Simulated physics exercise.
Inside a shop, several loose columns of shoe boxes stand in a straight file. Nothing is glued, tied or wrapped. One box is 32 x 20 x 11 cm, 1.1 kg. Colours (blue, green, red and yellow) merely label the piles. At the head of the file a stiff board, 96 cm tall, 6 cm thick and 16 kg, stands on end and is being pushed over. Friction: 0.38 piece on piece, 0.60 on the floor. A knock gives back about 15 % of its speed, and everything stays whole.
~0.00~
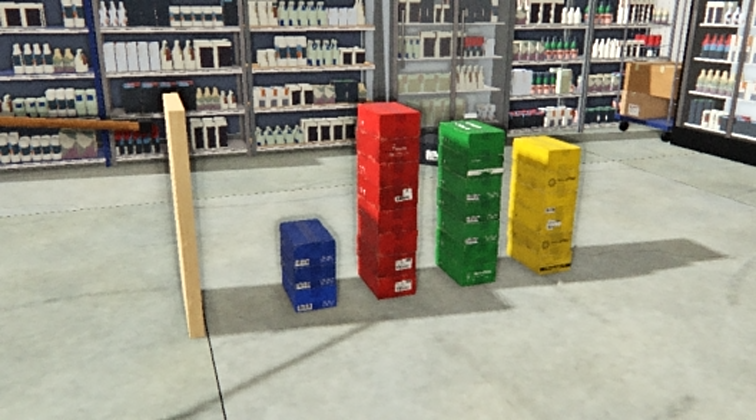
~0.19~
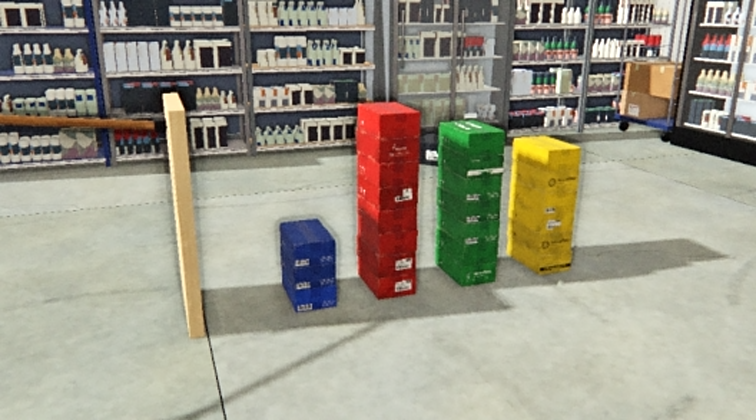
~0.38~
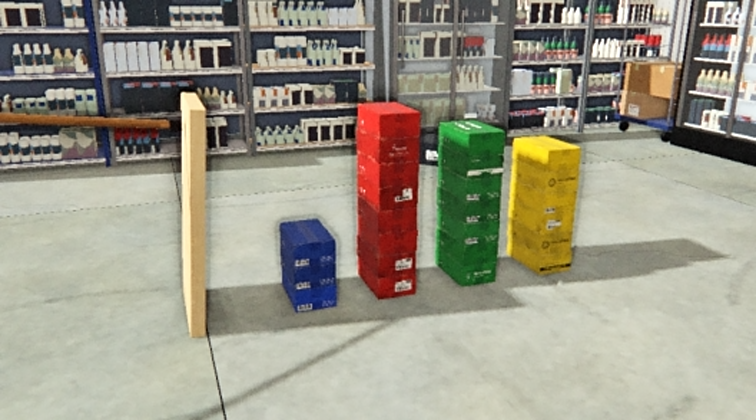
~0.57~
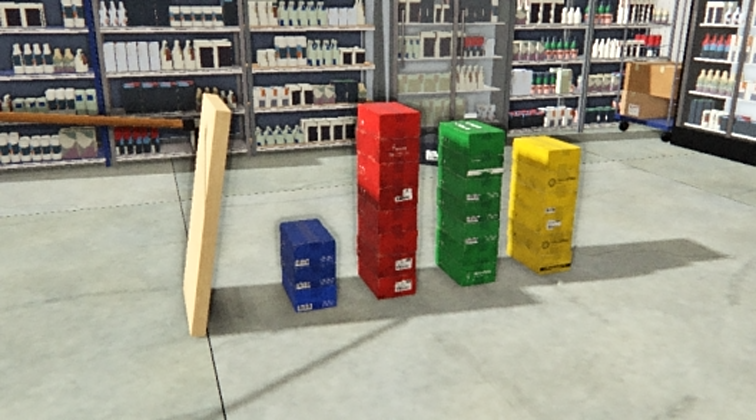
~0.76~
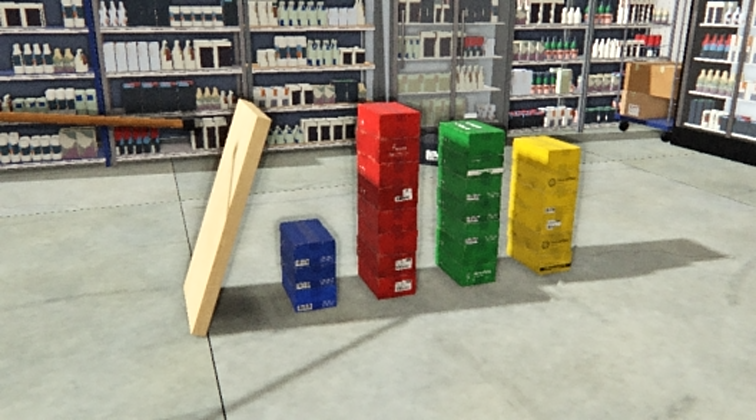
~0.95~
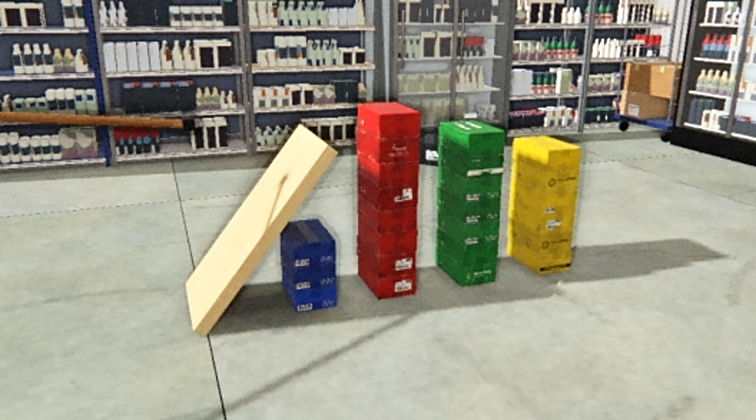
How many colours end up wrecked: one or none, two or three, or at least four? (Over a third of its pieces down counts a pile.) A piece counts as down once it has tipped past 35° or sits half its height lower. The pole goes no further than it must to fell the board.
Piles wrecked: At most one.
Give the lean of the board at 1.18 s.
About 55°.
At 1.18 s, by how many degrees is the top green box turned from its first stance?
Some 0°.
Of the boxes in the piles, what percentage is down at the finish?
Roughly 0 per cent of them.
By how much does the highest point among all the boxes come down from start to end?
About 0 cm.
After 1.02 s, board 49° from upright; none of the 24 boxes down.
After 1.18 s, board 57° from upright; none of the 24 boxes down, 2 disturbed; top blue box shifted 7 cm.
At rest (1.6 s), board 55° from upright; none of the 24 boxes down, 2 disturbed; top red box unmoved; top blue box shifted 9 cm. No coloured pile is wrecked. As the last picture would show them, middles, top red box near (388, 120), top blue box near (326, 241).
